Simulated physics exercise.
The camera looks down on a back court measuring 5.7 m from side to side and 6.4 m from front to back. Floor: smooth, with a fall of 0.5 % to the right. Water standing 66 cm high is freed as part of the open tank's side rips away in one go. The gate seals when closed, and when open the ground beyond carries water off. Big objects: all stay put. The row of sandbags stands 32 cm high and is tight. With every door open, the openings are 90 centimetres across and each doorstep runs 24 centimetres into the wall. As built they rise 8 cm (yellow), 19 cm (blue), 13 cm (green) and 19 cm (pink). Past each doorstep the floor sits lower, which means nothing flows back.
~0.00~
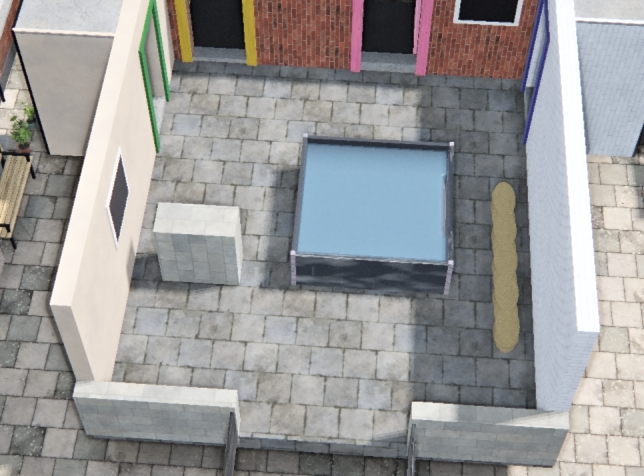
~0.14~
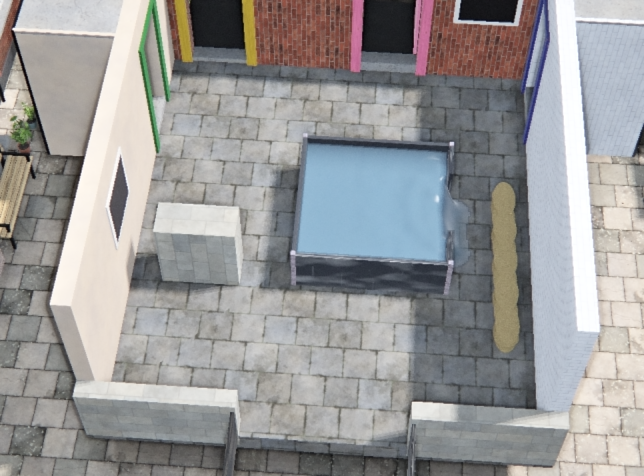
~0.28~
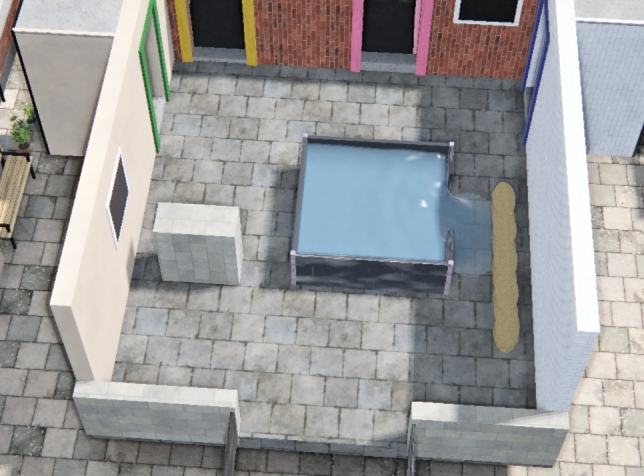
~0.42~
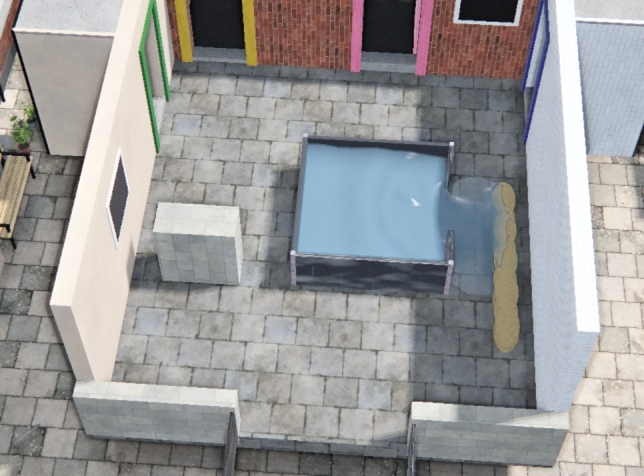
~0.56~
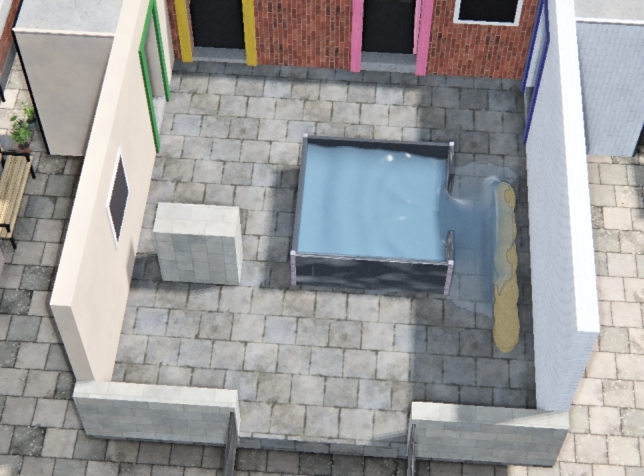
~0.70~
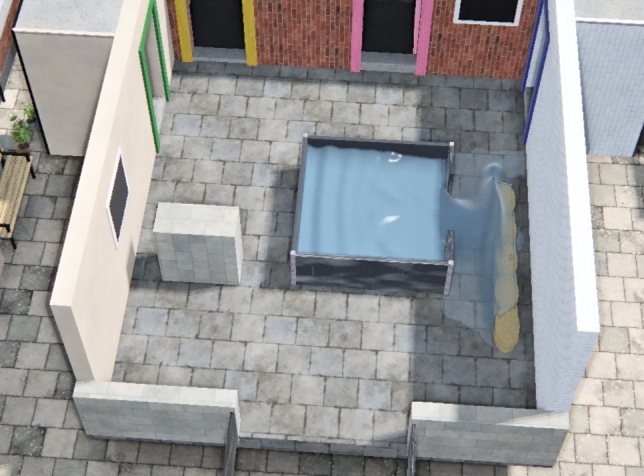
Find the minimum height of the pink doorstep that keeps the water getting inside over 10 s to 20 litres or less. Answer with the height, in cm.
Roughly 9.5 cm.
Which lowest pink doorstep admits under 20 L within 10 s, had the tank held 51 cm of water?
Roughly 7.0 centimetres.
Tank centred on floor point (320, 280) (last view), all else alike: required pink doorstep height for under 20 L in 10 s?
About 10.5 cm.
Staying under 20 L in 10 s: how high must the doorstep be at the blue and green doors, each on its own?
Roughly 14.5 cm for the blue door and roughly 7.5 cm for the green door.
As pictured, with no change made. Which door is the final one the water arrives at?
That would be the green door.
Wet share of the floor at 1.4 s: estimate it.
Wet: Close to 30 %.
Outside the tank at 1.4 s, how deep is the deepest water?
Around 52 centimetres.
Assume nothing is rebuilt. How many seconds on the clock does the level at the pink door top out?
2.8 s.
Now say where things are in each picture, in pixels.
Still water, 66 cm deep, in the open tank at (375, 201); the pink door at (391, 27) is dry, in the first frame.
The front is at (461, 260), 0.2 m from the gap at (446, 224); 0.2 m2 of floor is wet, 66 cm left at the back, in the second frame.
The front is at (489, 205), 0.7 m from the gap at (446, 224); 0.8 m2 of floor is wet, 66 cm left at the back, in the third frame.
Water pours out at (446, 224) and has run 0.8 m, to (505, 230); about 13 cm deep outside, 66 cm at the back, in the fourth frame.
The front is at (509, 175), 1.2 m from the gap at (446, 224); 1.8 m2 of floor is wet, 64 cm left at the back, in the fifth frame.
The gap is at (446, 223), the front 1.6 m out at (524, 158); the back of the open tank holds 55 cm; 2.4 m in a straight line remain to the pink door at (391, 27), in the sixth frame.
After 1.4 s water covers 30 % of the floor, deepest (52 cm) near (486, 235); it has not reached the pink door.
After 3.0 s water covers 40 % of the floor, deepest (32 cm) near (486, 235); 15 cm at the pink door, 0 litres in over its 19 cm doorstep.
After 10.0 s water covers 95 % of the floor, deepest (12 cm) near (486, 245); 9 cm at the pink door, 0 litres in over its 19 cm doorstep.
At the pink door as built, the water arrived by 1.9 s and peaked near 15 cm at 2.8 s.
With a doorstep of 8.5 cm, 28 litres would have come in within the 10 s; with 11.5 cm, 7 litres. So under 20 litres takes about 9.5 cm.
